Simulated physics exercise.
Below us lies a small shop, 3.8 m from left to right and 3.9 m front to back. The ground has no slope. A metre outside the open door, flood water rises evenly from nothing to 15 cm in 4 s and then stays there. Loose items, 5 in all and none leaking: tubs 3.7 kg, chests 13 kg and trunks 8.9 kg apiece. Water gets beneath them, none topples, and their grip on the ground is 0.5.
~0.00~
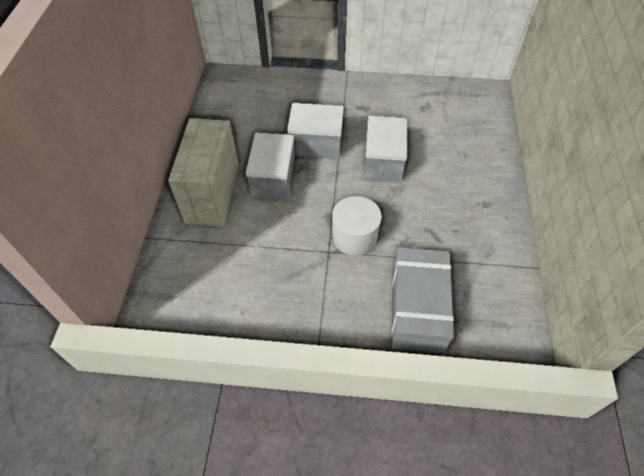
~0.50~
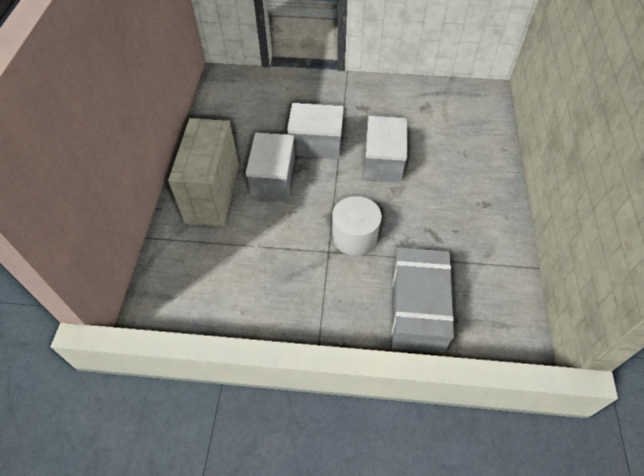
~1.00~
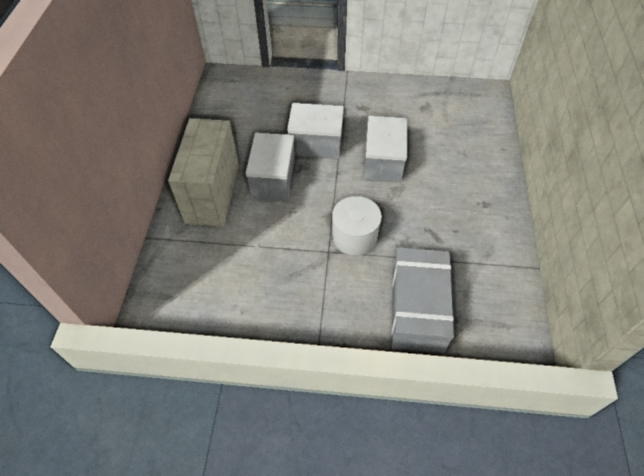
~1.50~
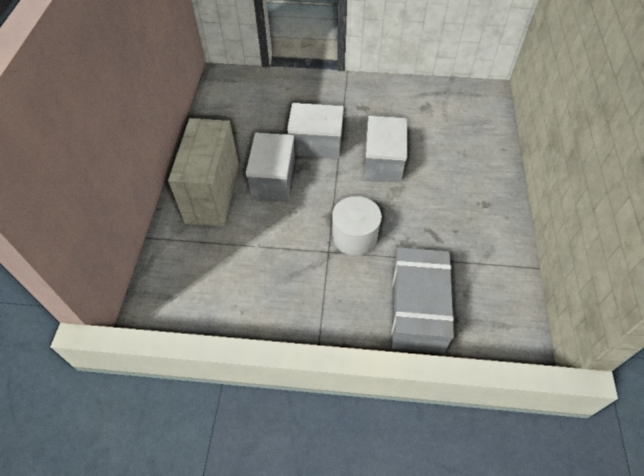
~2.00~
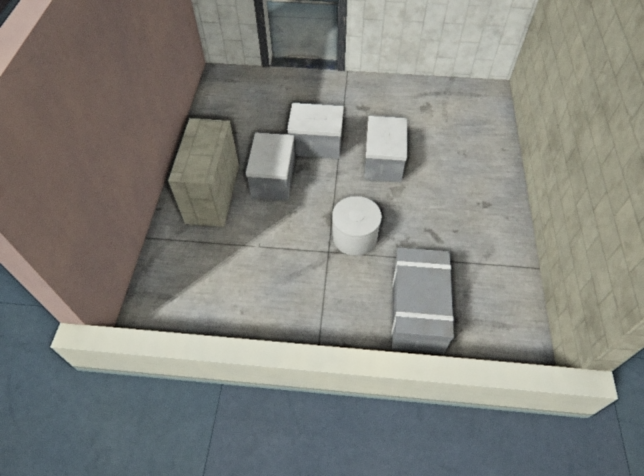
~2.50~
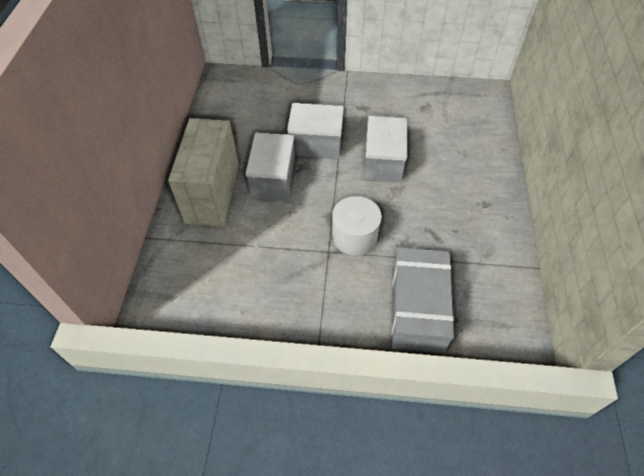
A small walled room with pale blocks and a drum staying still as bluish water covers the ground outside and reaches the doorway.
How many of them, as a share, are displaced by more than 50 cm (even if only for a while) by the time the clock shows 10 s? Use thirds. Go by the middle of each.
Share: One to two thirds.
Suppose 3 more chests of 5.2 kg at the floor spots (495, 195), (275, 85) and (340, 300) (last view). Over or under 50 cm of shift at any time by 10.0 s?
In turn: Under, more, under.
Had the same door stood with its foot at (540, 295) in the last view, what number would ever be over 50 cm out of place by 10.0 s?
Then 2.
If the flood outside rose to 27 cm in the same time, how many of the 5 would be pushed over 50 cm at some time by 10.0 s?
In that case 5 of them.
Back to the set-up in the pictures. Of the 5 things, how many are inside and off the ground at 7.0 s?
At that moment 0.
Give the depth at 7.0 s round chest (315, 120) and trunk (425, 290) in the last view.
About 4 and 0 cm.
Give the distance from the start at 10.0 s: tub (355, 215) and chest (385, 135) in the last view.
In that order: 50 cm, 0 cm.
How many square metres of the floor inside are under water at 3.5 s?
Some 1.5 m2.
After 3.5 s 0 of 5 are over 50 cm from their spots; 0 afloat.
After 4.5 s 0 of 5 are over 50 cm from their spots; 0 afloat.
After 7.0 s 1 of 5 are over 50 cm from their spots; 0 afloat.
After 10.0 s 2 of 5 are over 50 cm from their spots, and 2 have been at some point; 1 afloat.
